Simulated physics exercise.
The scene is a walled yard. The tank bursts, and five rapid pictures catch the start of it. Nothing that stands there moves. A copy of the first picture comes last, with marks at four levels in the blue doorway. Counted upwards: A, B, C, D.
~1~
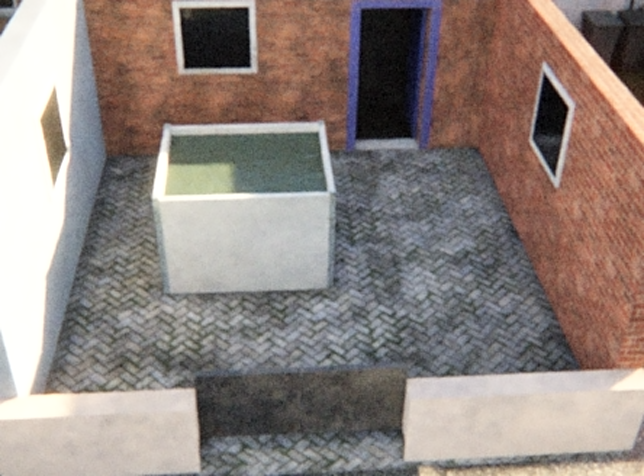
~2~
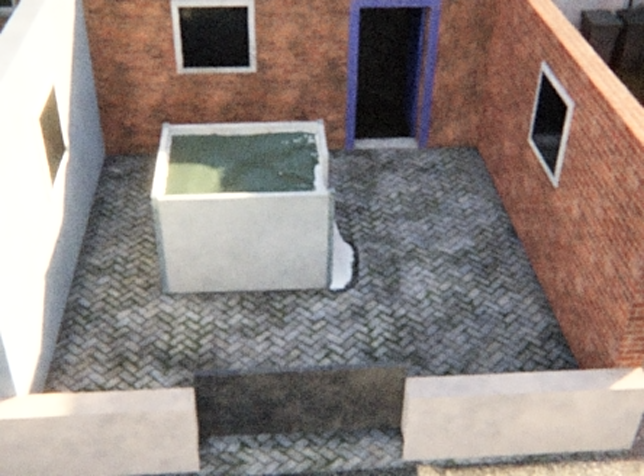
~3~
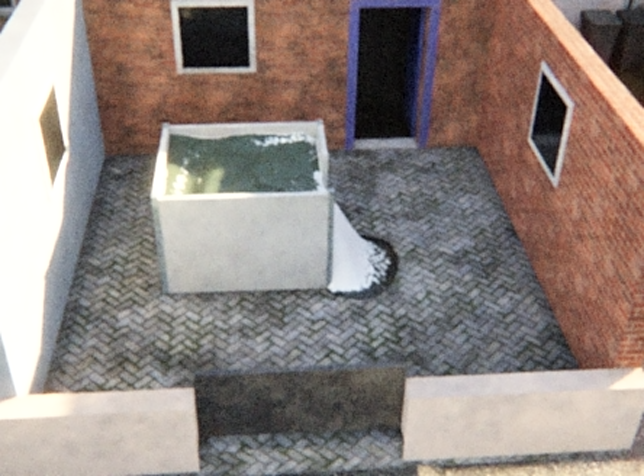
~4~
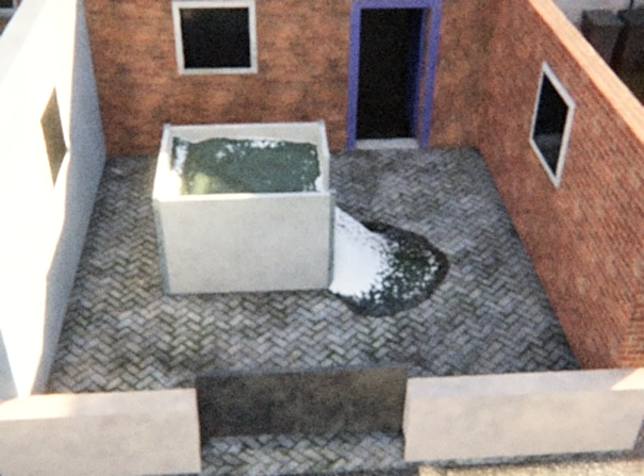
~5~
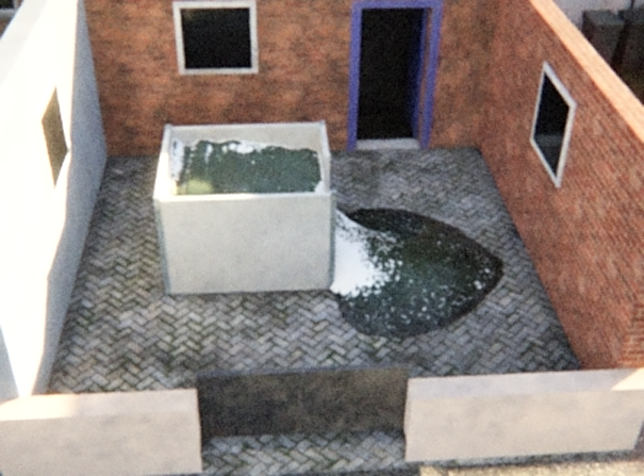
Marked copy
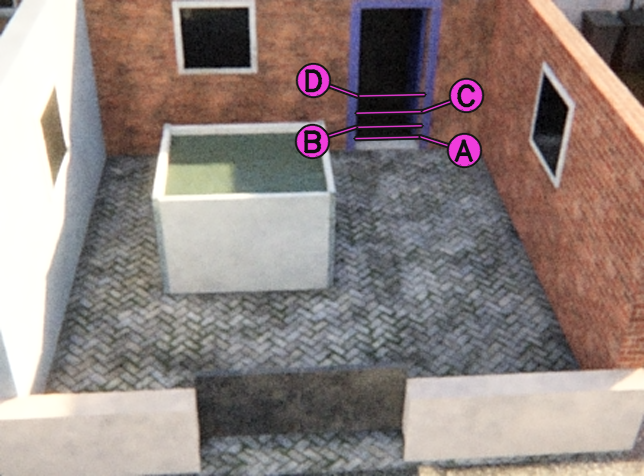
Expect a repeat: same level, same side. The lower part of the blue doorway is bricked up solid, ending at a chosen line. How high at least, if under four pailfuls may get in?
Line A.
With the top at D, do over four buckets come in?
No, that is safe.
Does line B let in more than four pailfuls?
No, that is safe.
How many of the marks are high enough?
All of the four.
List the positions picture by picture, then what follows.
In the first picture, water in the tank at rest, its middle at (245, 165); foot of the blue doorway at (387, 149); shut gate at (301, 380).
In the second picture, front seen at (335, 288), 1 % of the ground wet.
In the third picture, front seen at (387, 251), 3 % of the ground wet.
In the fourth picture, front seen at (441, 268), 7 % of the ground wet.
In the fifth picture, front seen at (494, 267), 14 % of the ground wet.
On the marked copy, A at (388, 137); B at (388, 126); C at (389, 112); D at (390, 95); from the bottom up A, B, C, D.
With A, a splash gets over, under a bucket.
With B, nothing gets over.
With C, nothing gets over.
With D, nothing gets over.
